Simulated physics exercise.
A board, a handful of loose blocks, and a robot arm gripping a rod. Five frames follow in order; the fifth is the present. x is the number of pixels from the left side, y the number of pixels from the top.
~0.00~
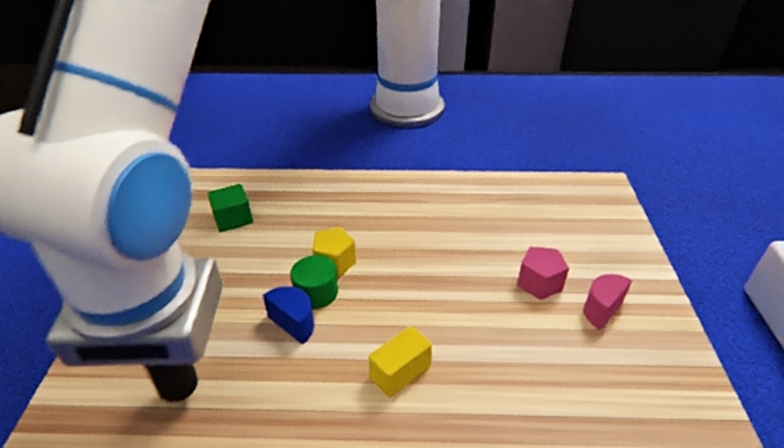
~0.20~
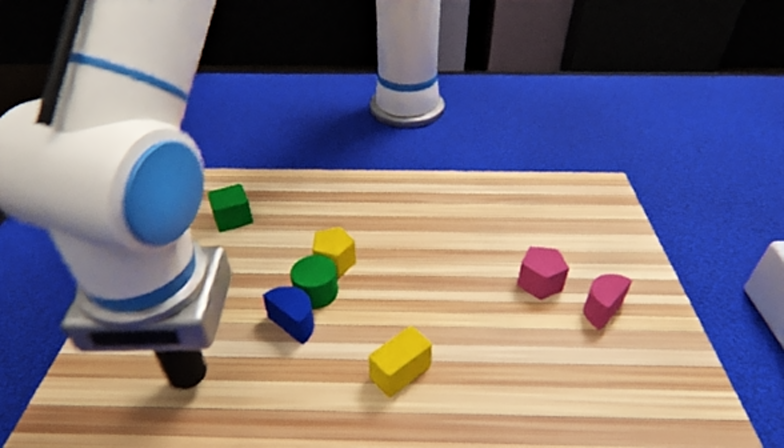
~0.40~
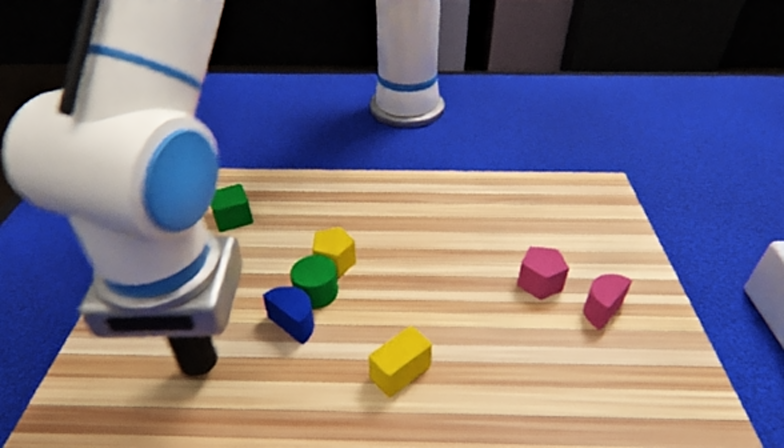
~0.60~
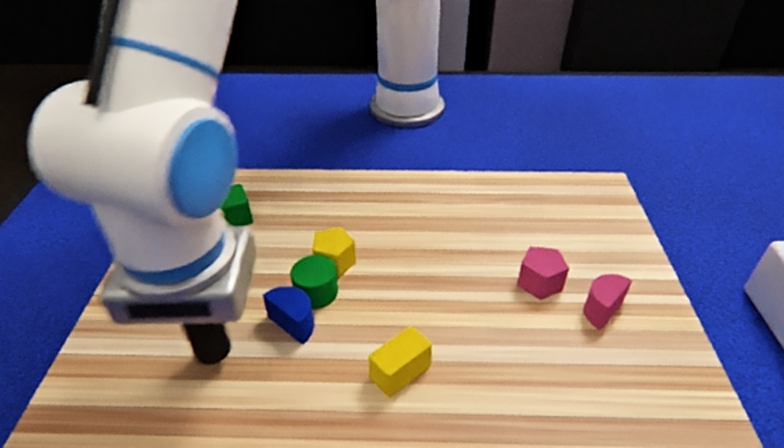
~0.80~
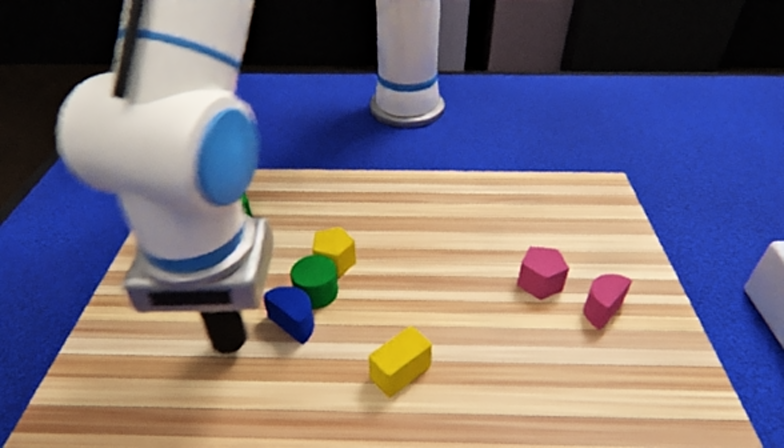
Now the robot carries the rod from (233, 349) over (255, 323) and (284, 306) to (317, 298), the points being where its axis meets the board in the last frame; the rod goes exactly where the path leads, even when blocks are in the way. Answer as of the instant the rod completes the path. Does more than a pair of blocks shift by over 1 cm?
No - that is not the case.
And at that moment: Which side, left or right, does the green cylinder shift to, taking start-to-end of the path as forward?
It shifts rightward.
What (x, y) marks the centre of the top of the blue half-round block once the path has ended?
It will likely be found at (311, 304).
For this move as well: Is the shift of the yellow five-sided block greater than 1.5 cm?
In short: No.
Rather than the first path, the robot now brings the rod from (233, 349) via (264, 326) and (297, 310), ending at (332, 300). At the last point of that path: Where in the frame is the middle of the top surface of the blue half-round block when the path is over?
For the centre of its top, I'd go with (333, 304).
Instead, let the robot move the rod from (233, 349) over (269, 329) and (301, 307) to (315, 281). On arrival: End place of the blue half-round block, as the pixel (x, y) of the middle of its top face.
Around pixel (327, 298).
What follows on the original path. One third of the way, rod at (252, 313); nothing pushed yet.
Two thirds of the way, rod at (282, 296); blue half-round block at (302, 301), turned 65° clockwise; green cylinder at (328, 269).
At the end, rod at (315, 288); blue half-round block at (311, 304), turned 100° clockwise; green cylinder at (352, 266); yellow five-sided block at (335, 237), turned 15° anticlockwise.
